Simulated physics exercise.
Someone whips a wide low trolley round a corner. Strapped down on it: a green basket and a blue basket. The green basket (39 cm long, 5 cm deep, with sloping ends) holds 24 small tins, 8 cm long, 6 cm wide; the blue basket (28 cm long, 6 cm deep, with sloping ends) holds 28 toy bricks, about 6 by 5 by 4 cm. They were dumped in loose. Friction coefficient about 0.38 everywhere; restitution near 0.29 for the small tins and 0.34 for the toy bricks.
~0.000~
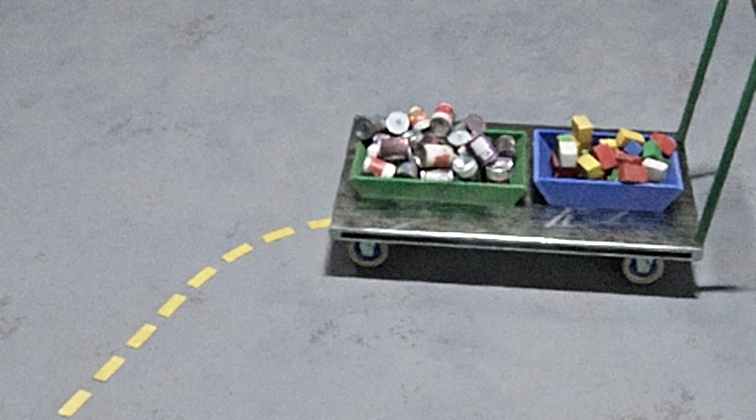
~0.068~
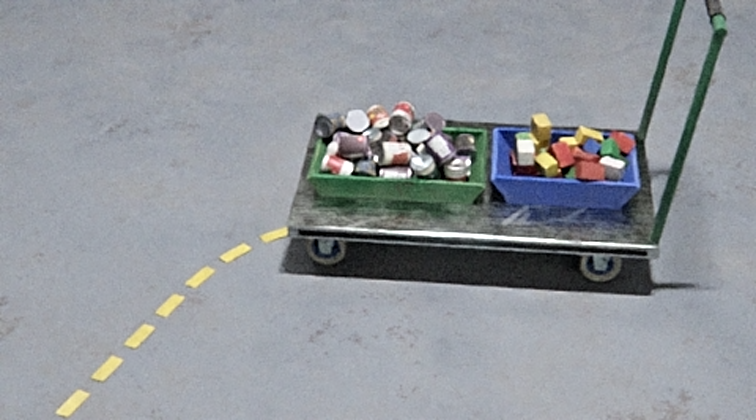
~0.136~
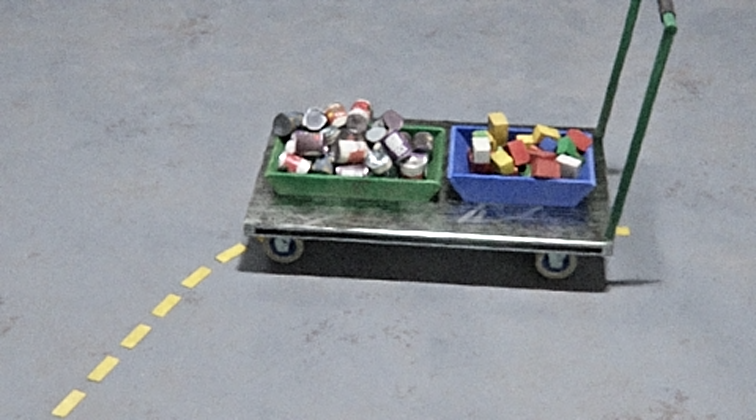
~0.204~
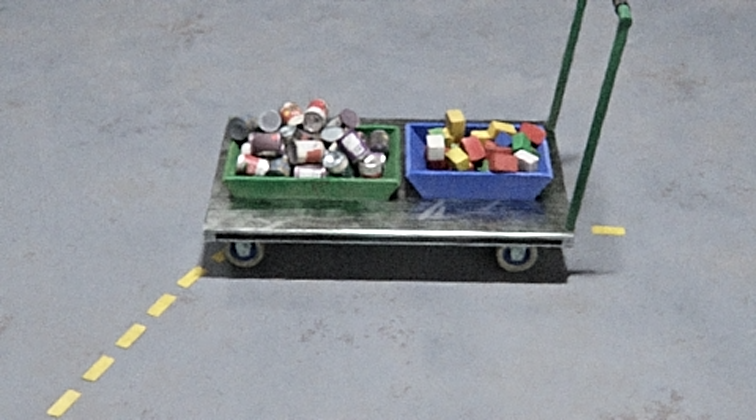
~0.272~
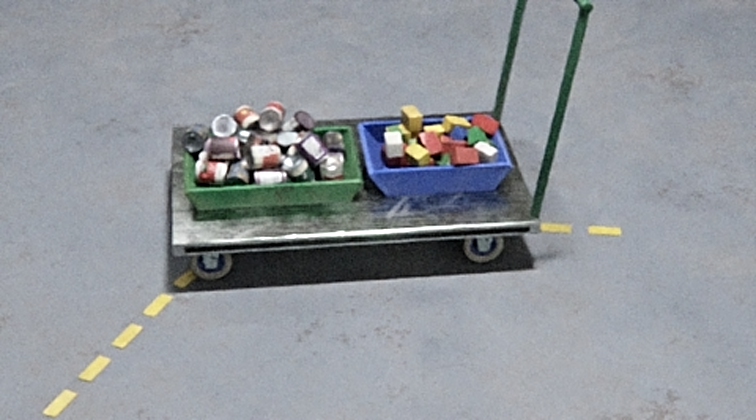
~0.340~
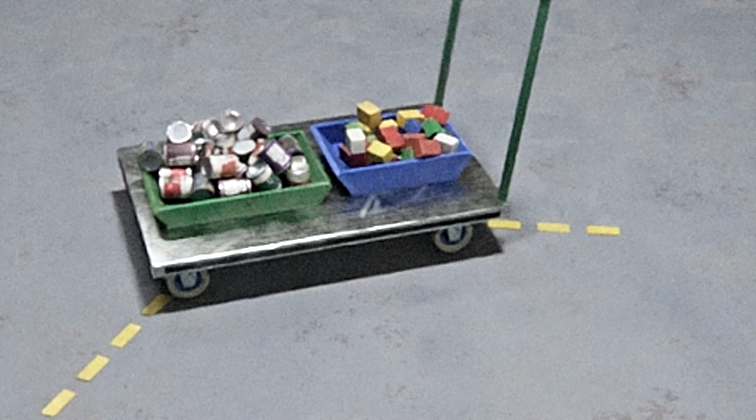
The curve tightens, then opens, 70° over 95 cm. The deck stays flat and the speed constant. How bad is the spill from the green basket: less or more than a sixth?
Out of the green basket go over a sixth of the small tins.
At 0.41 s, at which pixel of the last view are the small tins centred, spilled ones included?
At about (184, 182).
After 0.41 s, 3 of 24 out of the green basket and 0 of 28 out of the blue basket.
After 0.53 s, 3 of 24 out of the green basket and 1 of 28 out of the blue basket.
After 0.71 s, 6 of 24 out of the green basket and 1 of 28 out of the blue basket.
When it is over (at 1.16 s), 6 of 24 out of the green basket and 1 of 28 out of the blue basket. Asked share, 6 of 24, 25 per cent.
